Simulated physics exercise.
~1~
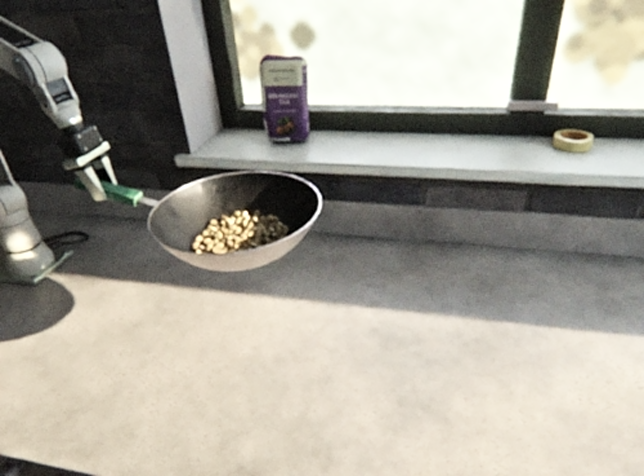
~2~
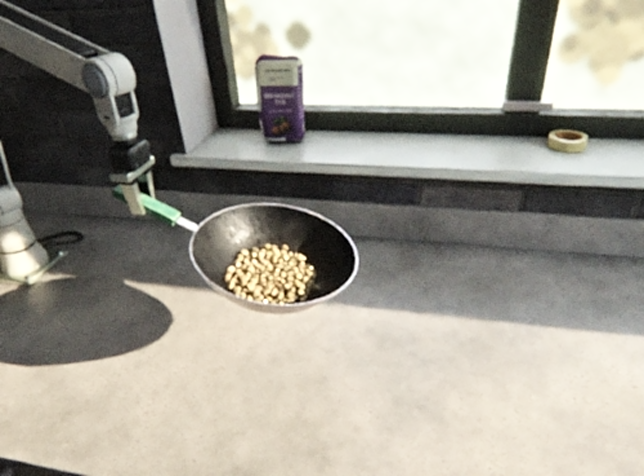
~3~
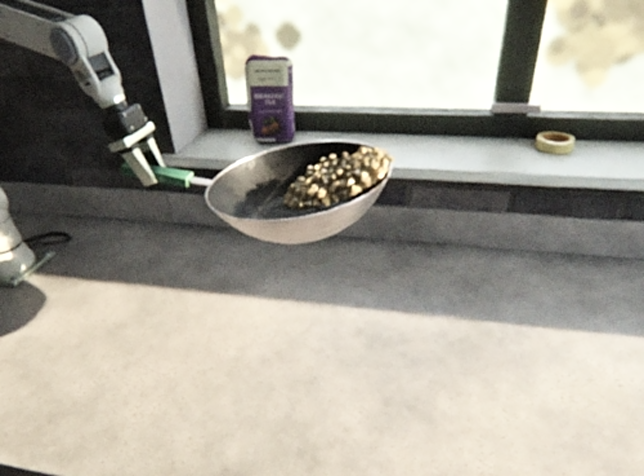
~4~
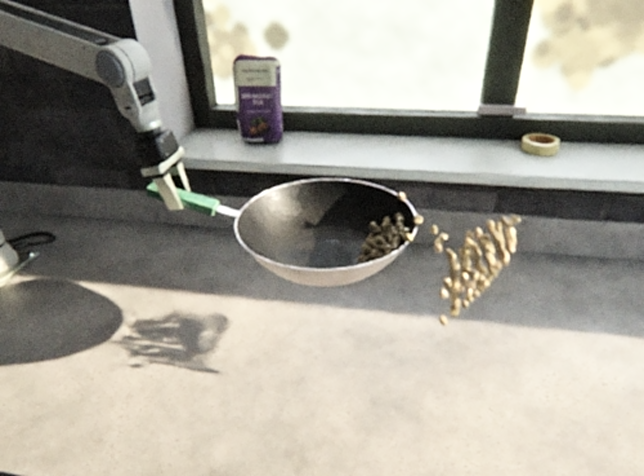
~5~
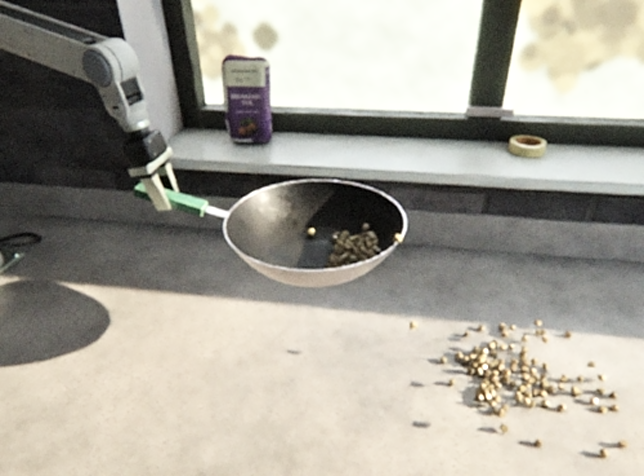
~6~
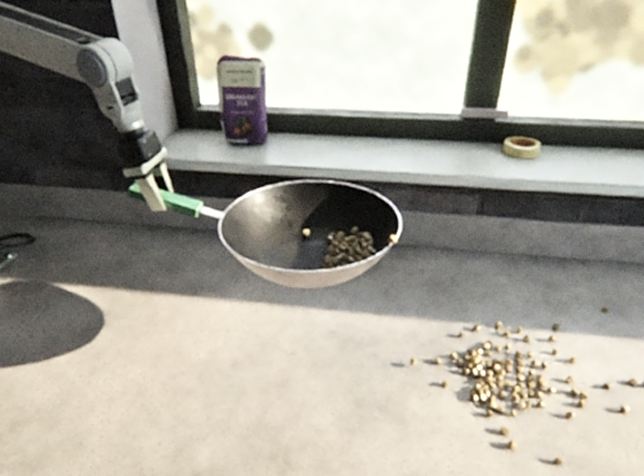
A robot arm swings a wok rightward, flinging many small pebbles onto the gray counter.
